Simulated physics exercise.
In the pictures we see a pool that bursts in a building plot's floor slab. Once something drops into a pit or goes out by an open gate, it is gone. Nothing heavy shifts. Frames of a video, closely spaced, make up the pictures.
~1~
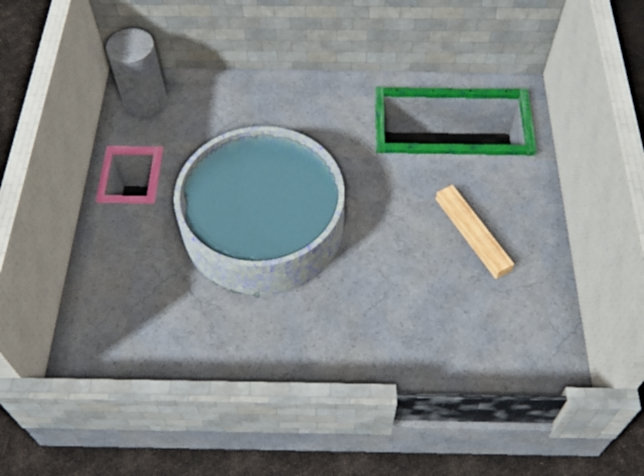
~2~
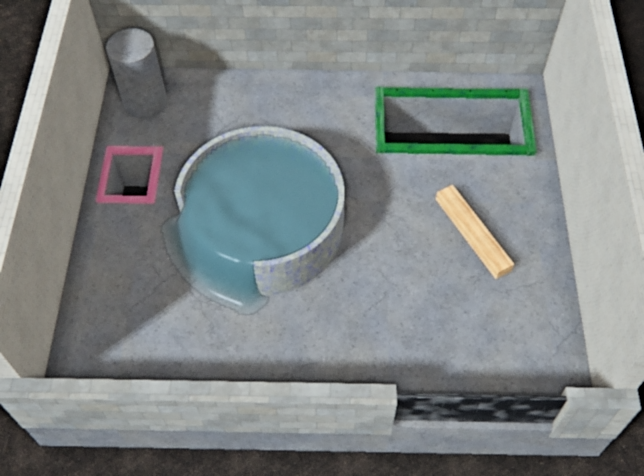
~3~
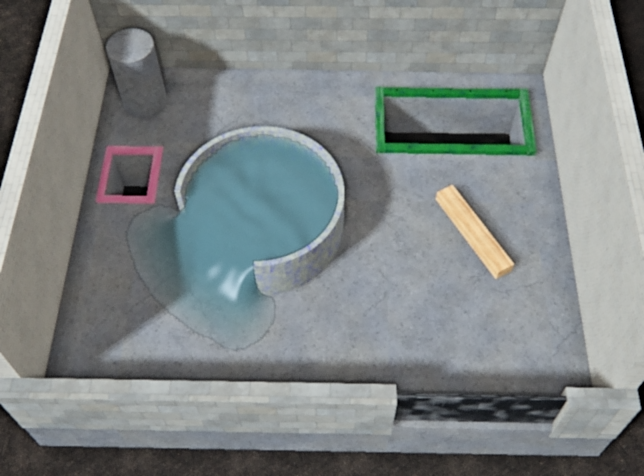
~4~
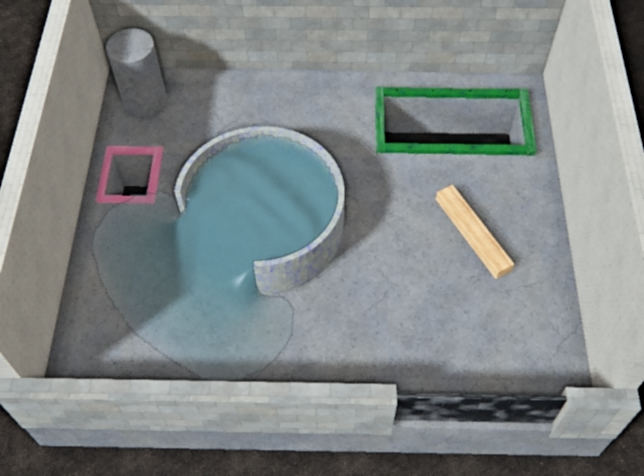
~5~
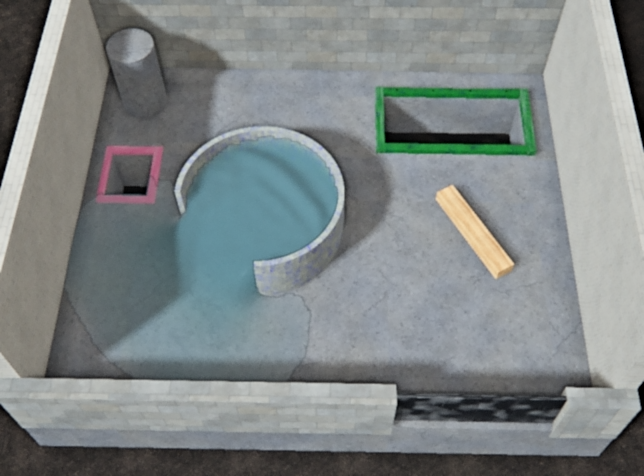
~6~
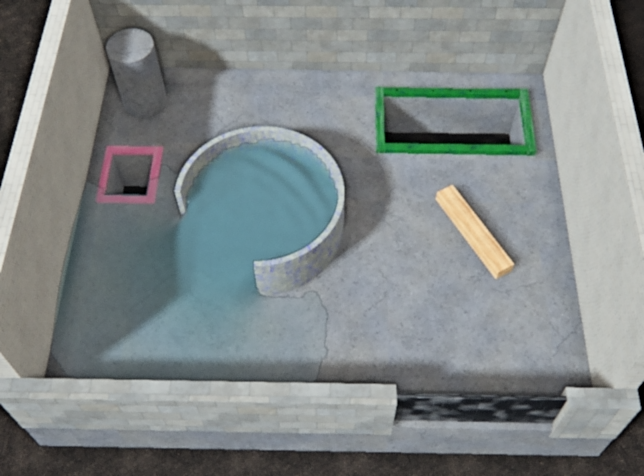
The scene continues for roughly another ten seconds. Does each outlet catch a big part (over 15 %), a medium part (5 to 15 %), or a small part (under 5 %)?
Parts caught - gate: A small part; green pit: A small part; pink pit: A big part.
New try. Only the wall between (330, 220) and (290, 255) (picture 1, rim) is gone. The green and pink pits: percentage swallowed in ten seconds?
Green 6 %, pink 2 %.
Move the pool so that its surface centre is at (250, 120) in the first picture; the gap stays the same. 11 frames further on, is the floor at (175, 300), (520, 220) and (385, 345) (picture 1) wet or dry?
Checking the three spots, I get swamped, high and dry, high and dry.
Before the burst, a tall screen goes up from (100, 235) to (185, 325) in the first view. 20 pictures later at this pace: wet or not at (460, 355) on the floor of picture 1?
Soaked.
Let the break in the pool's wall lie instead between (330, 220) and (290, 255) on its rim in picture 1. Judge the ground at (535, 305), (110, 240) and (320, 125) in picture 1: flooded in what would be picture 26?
The first would be drenched, the second still unwetted and the third still unwetted.
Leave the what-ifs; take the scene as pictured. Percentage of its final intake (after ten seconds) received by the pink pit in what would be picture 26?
That share would be near 30 %.
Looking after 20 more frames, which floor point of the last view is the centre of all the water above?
Close to (212, 289).
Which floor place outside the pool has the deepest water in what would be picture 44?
My best guess is roughly (590, 383).
A moment on, water covers 25 % of the floor; the gate 0 %, the green pit 0 %, the pink pit 1 %.
Next, water covers 30 % of the floor; the gate 0 %, the green pit 0 %, the pink pit 2 %.
Then, water covers 50 % of the floor; the gate 0 %, the green pit 0 %, the pink pit 7 %.
Later, water covers 80 % of the floor; the gate 0 %, the green pit 0 %, the pink pit 18 %.
In the end, water covers 95 % of the floor; the gate 0 %, the green pit 0 %, the pink pit 23 %.
